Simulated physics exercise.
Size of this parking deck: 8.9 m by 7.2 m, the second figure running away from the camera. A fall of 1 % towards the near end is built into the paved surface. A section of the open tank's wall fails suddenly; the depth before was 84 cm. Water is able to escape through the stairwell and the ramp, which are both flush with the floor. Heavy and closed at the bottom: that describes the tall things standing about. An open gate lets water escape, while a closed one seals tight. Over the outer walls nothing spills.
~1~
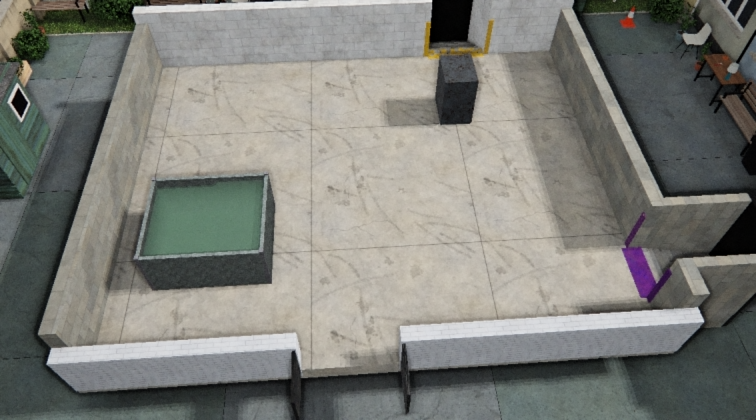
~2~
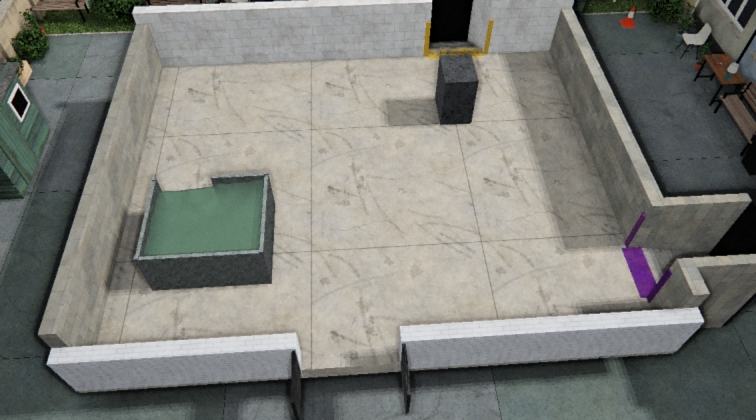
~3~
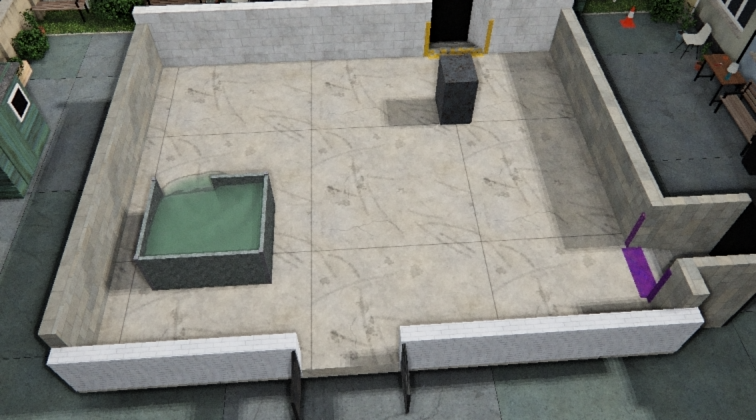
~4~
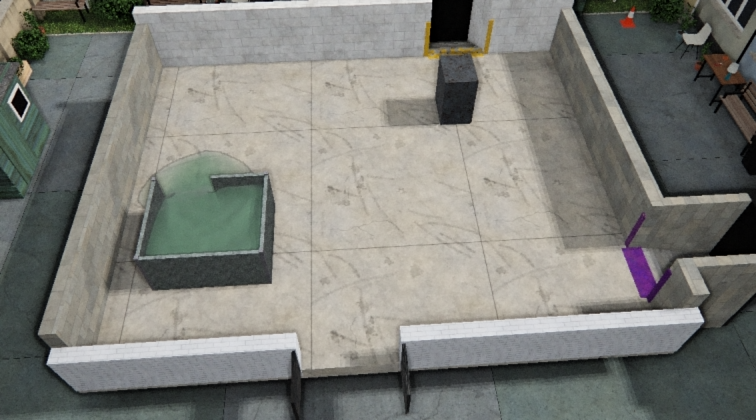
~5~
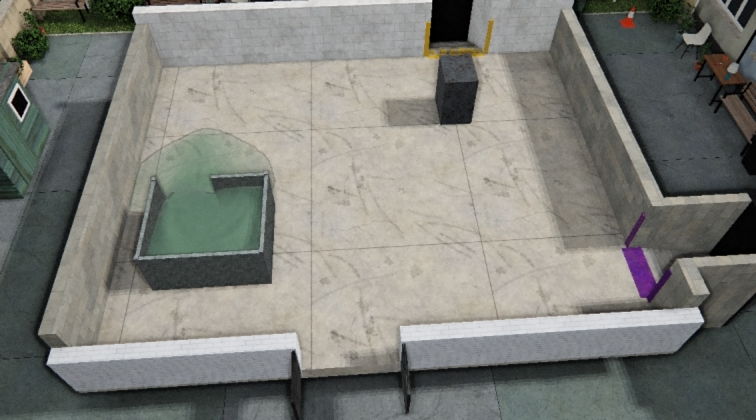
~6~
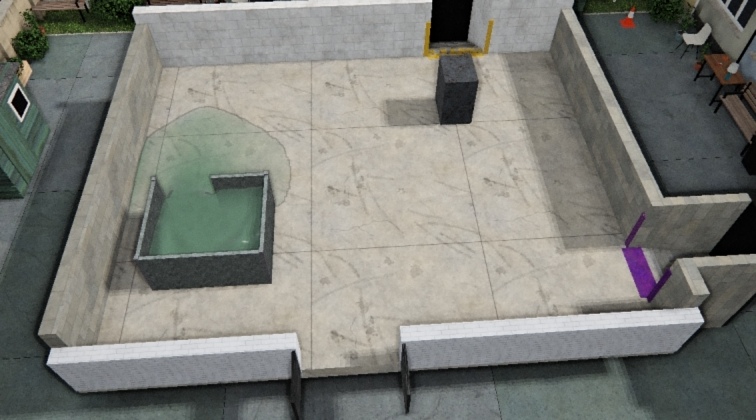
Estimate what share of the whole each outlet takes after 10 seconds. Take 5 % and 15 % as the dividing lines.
Shares: Gateway - less than 5 %; flight of stairs down (marked yellow) - under 5 %; ramp down (marked purple) - not even 5 %.
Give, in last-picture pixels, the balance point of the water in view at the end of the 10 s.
Close to (371, 172) in the last picture.
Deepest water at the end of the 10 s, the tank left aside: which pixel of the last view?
Roughly at pixel (602, 335).
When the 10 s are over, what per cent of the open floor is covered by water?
Close to 90 in a hundred parts are wet.
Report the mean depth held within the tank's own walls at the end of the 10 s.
About 8 cm.
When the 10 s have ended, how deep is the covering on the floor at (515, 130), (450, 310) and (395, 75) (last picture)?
Around 2 cm, 2 cm and 3 cm.
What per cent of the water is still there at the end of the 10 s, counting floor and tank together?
98 %.
A moment later water covers 20 % of the floor and is deepest (40 cm) near (189, 206); gone so far, the gateway 0 %, the flight of stairs down (marked yellow) 0 %, the ramp down (marked purple) 0 %.
Soon after water covers 25 % of the floor and is deepest (45 cm) near (188, 69); gone so far, the gateway 0 %, the flight of stairs down (marked yellow) 0 %, the ramp down (marked purple) 0 %.
Next water covers 30 % of the floor and is deepest (26 cm) near (189, 101); gone so far, the gateway 0 %, the flight of stairs down (marked yellow) 0 %, the ramp down (marked purple) 0 %.
Later on water covers 60 % of the floor and is deepest (16 cm) near (548, 54); gone so far, the gateway 0 %, the flight of stairs down (marked yellow) 1 %, the ramp down (marked purple) 0 %.
At the end water covers 90 % of the floor and is deepest (14 cm) near (602, 335); gone so far, the gateway 0 %, the flight of stairs down (marked yellow) 2 %, the ramp down (marked purple) 0 %.
